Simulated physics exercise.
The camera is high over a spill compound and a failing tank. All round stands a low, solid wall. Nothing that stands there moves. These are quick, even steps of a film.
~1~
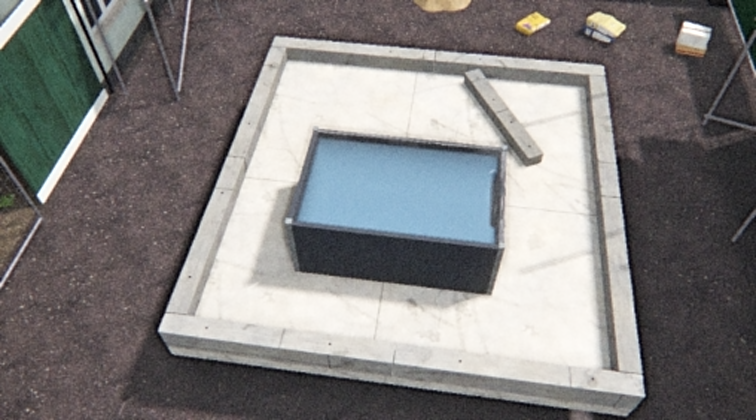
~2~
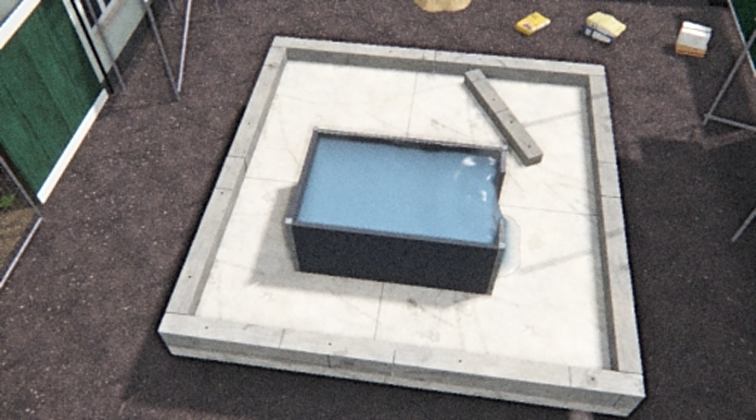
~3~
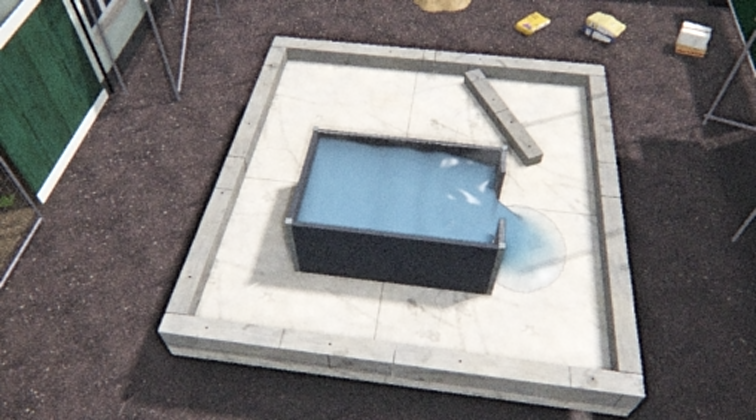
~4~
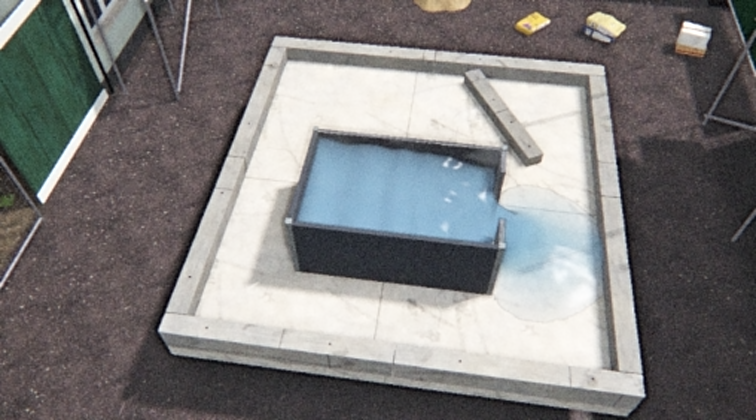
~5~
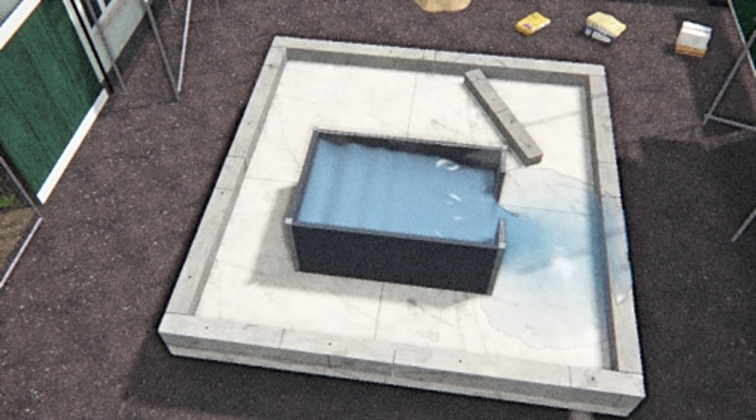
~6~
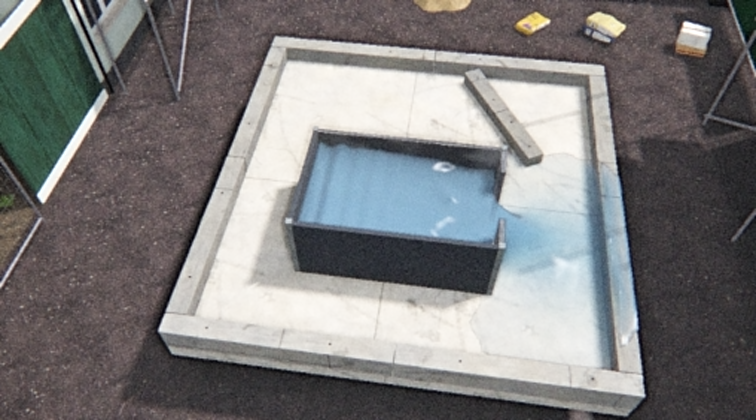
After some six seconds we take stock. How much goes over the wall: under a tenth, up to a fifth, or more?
It loses from a tenth to a fifth.
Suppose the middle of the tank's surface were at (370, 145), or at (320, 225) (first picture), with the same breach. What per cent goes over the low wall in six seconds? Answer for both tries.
About 10 and 10 per cent.
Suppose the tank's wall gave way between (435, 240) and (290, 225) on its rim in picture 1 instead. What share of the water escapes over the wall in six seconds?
Near 34 in a hundred.
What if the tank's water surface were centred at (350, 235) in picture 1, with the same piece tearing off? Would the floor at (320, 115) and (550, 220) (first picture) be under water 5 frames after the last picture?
In that order: Free of water, under water.
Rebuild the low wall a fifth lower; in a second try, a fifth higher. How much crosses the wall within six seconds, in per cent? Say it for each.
In turn 24 and 8 per cent.
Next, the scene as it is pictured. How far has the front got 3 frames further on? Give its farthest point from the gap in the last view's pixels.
Roughly at (580, 103).
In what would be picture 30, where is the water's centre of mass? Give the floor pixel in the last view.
Near (452, 214).
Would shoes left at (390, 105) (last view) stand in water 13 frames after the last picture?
Answer: No water.
A moment on, water covers 25 % of the floor; the low wall has let 1 % over.
Next, water covers 25 % of the floor; the low wall has let 4 % over.
Then, water covers 45 % of the floor; the low wall has let 13 % over.
Later, water covers 65 % of the floor; the low wall has let 15 % over.
In the end, water covers 80 % of the floor; the low wall has let 16 % over.
